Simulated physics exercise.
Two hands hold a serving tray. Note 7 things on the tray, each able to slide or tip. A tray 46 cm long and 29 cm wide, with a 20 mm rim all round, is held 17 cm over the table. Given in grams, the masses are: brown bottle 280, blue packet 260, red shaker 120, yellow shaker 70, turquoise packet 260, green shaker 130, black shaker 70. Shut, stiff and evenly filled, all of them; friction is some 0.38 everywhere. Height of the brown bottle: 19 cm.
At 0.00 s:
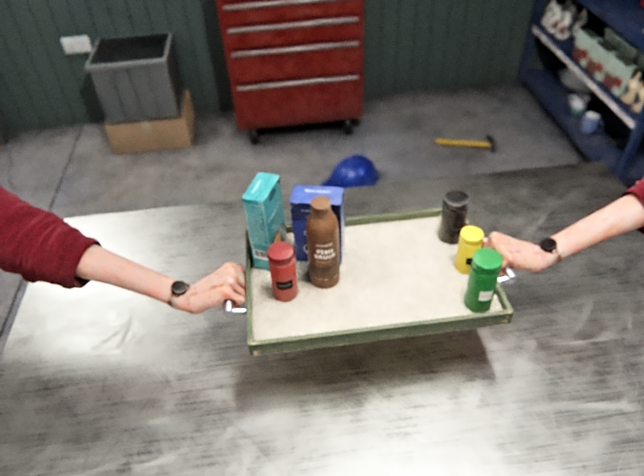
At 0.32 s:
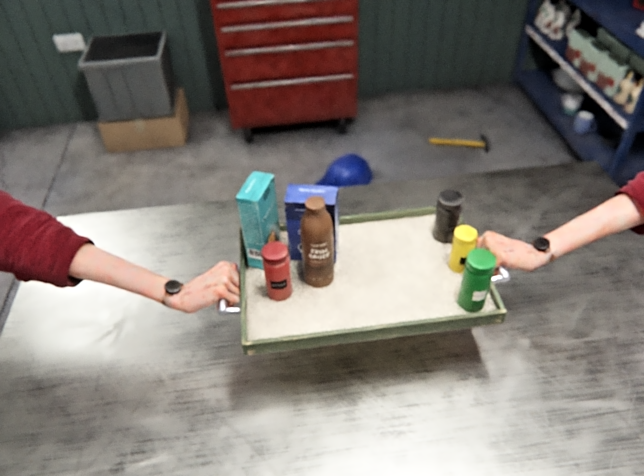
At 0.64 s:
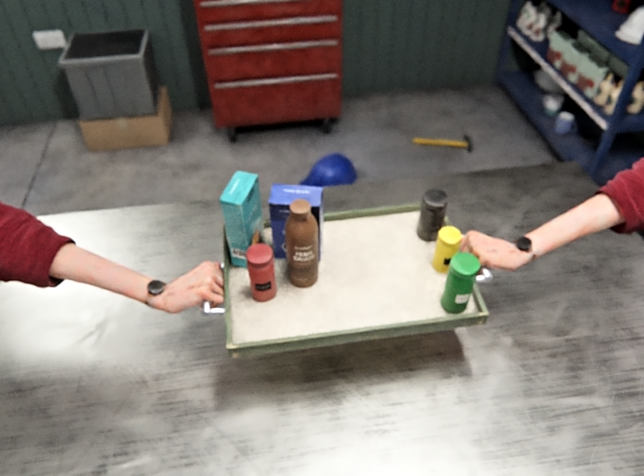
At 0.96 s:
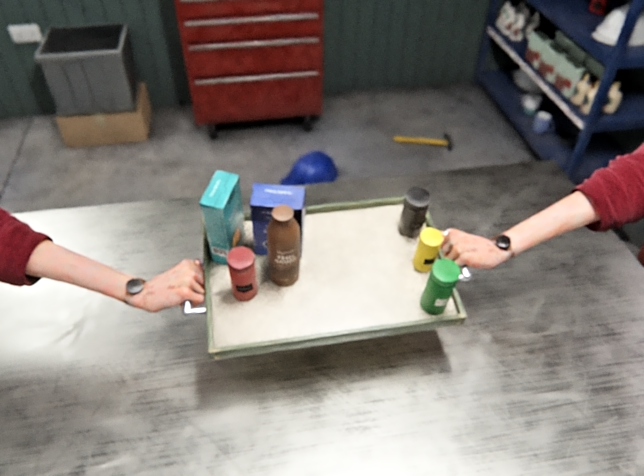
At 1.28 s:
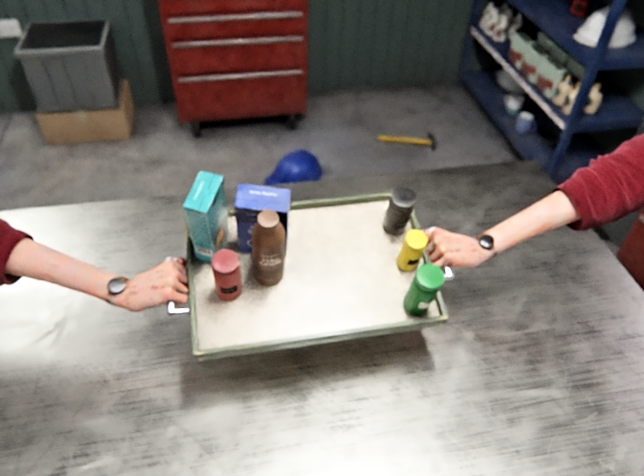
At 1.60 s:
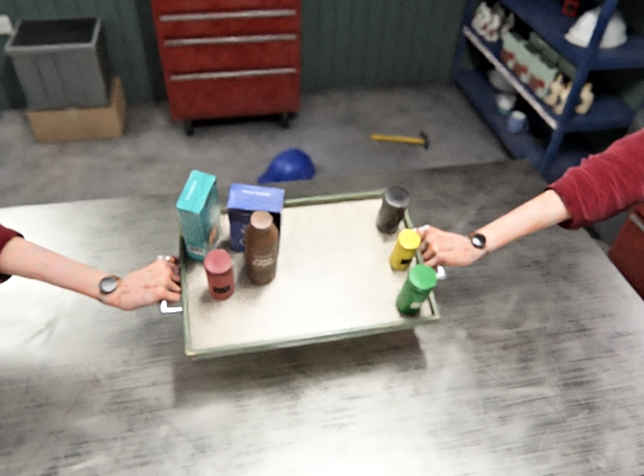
Two hands holding a tray of bottles, shakers and packets above a table, gradually tilting its near edge down.
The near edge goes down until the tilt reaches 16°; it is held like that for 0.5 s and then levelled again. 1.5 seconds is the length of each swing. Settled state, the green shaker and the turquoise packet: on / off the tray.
In order: The green shaker ends up on the tray; the turquoise packet ends up on the tray.
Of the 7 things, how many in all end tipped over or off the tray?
The tally is 0.
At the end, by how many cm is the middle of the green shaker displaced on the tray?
The shift is close to 0 cm.
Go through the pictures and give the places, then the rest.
Tray level; green shaker (483, 281); turquoise packet (267, 224), in the first frame.
Tray level; red shaker (277, 272); yellow shaker (463, 250), in the second frame.
Tray tilted 4°, near edge down; black shaker (432, 216); brown bottle (302, 244), in the third frame.
Tray tilted 10°, near edge down; blue packet (279, 222); red shaker (243, 275), in the fourth frame.
Tray tilted 15°, near edge down; yellow shaker (412, 251); black shaker (399, 212), in the fifth frame.
Tray tilted 16°, near edge down; green shaker (415, 291); turquoise packet (201, 220), in the sixth frame.
After 2.50 s, tray tilted 14°, near edge down.
After 2.90 s, tray tilted 7°, near edge down.
After 3.30 s, tray tilted 1°, near edge down.
At rest (4.1 s), all 7 in place, give or take 5 cm. In the last view, green shaker near (416, 274), turquoise packet near (202, 217).
